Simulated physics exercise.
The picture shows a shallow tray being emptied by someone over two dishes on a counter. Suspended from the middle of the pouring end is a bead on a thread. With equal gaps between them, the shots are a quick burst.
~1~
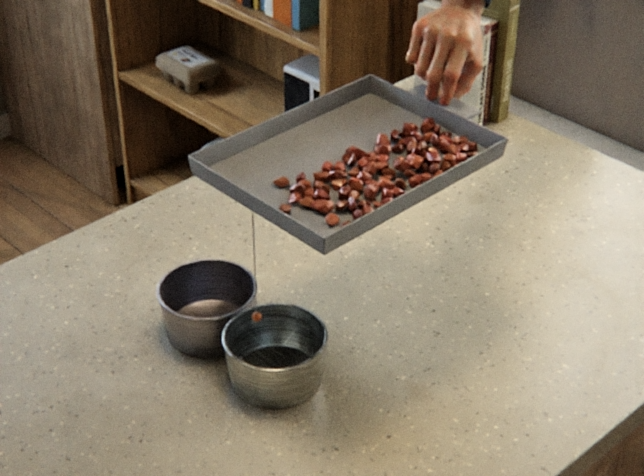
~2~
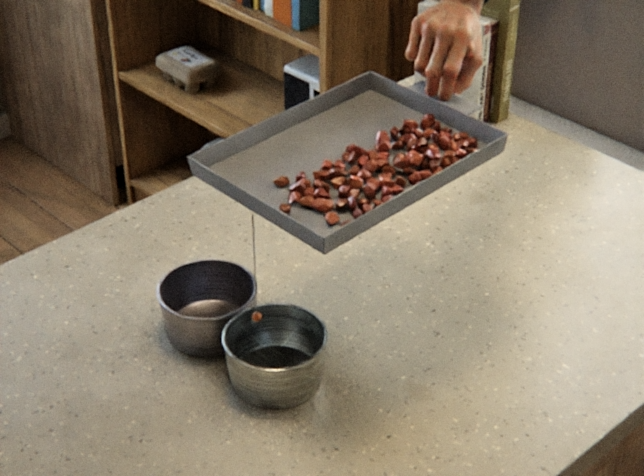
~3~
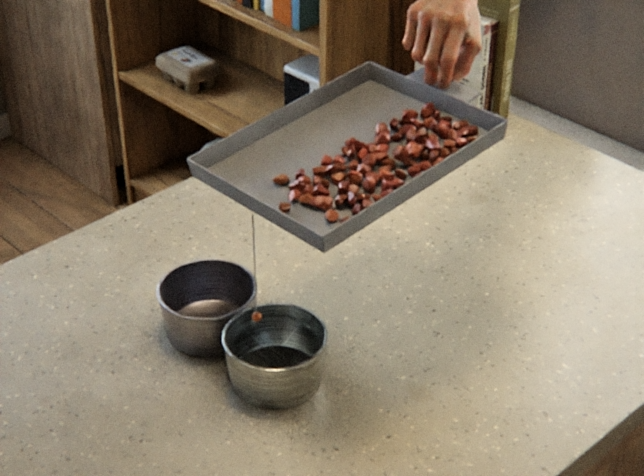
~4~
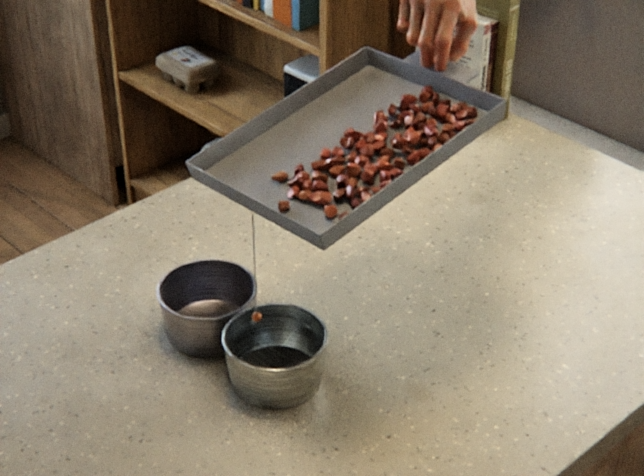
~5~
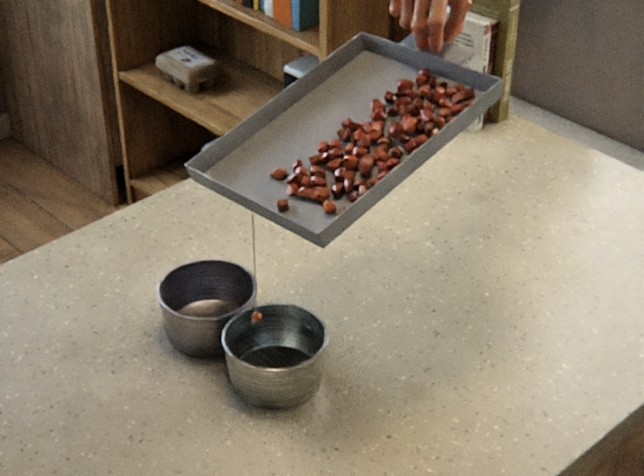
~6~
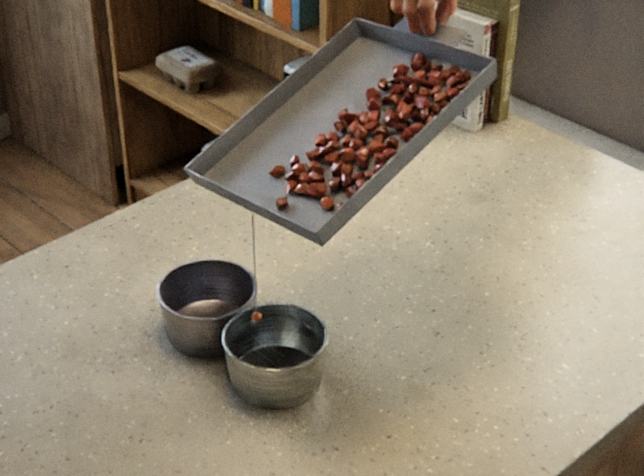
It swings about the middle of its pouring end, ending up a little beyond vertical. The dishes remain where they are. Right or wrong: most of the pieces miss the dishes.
Right.
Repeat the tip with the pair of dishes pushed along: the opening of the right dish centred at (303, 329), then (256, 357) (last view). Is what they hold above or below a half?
At place one the minor share; at place two the bulk.
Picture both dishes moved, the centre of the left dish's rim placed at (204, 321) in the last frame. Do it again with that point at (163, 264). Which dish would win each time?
Left side first, Right side second.
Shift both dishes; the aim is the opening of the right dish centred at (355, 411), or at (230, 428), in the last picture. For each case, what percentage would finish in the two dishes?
0 and 20 in a hundred.
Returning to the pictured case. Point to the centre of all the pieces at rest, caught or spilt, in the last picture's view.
The centre comes to rest near (153, 369).
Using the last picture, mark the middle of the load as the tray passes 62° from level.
Around (249, 174).
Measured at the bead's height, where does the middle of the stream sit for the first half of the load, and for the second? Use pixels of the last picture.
Around (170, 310) first; around (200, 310) second.
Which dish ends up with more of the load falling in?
Winner: The left side.
Soon, tray tipped steeply; all on the tray.
A while on, tray tipped right over; about half on the tray; a stray few in the right dish; about a third outside both; a small part in the air.
Towards the end, tray tipped past a quarter turn; a stray few in the right dish; about a quarter in the left dish; most outside both; a stray few in the air.
Finally, tray tipped past a quarter turn; a stray few in the right dish; about a quarter in the left dish; most outside both.
